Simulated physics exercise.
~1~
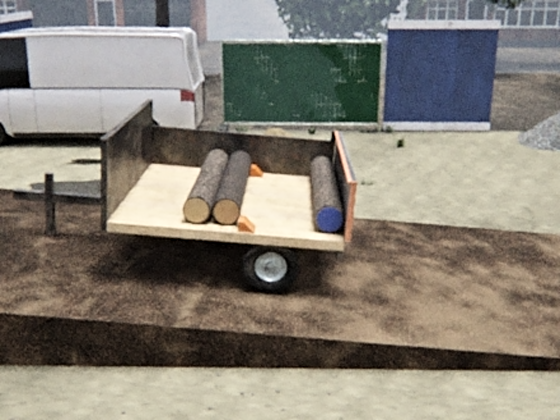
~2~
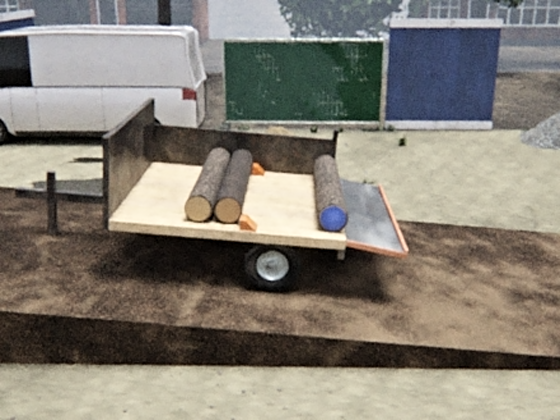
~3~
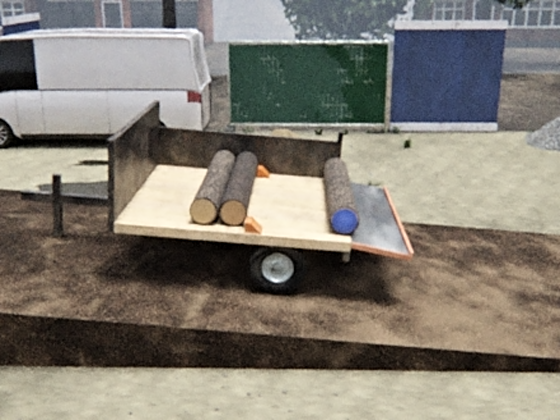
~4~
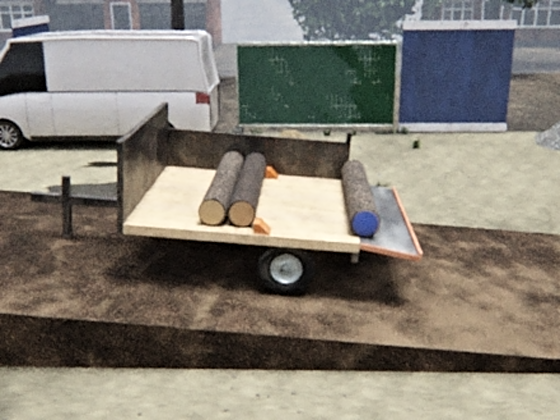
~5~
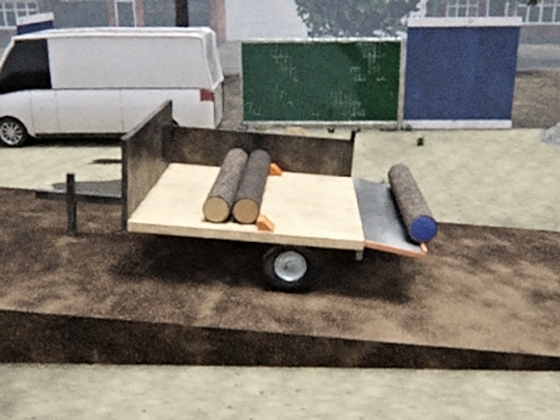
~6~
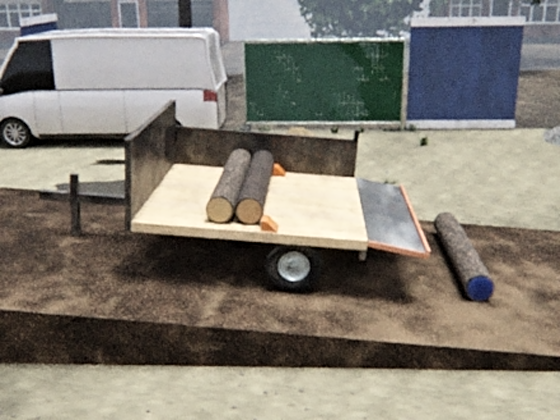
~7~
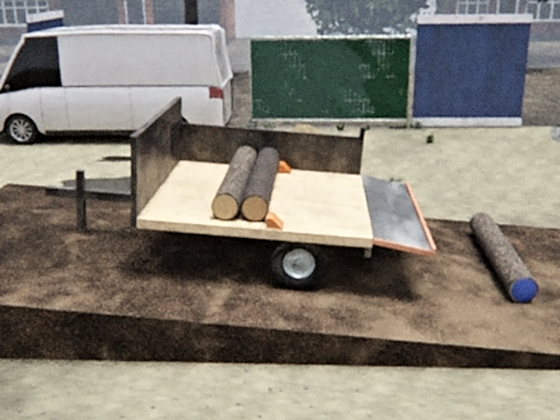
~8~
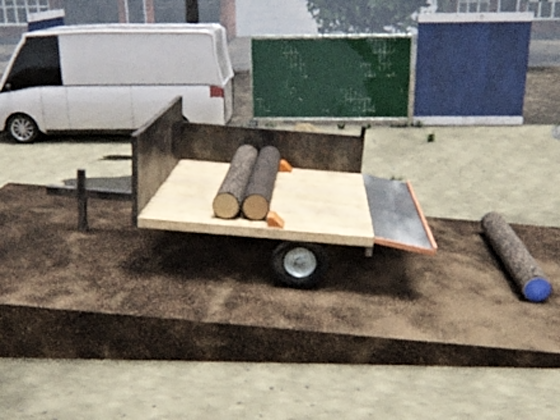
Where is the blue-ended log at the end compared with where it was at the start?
At the start it lies on the trailer bed beside the raised tailgate. By the end it is on the dirt to the right of the trailer, beyond the lowered tailgate.
Blue-ended log rolling right off a trailer after its tailgate drops, landing on the dirt slope while two logs stay aboard.
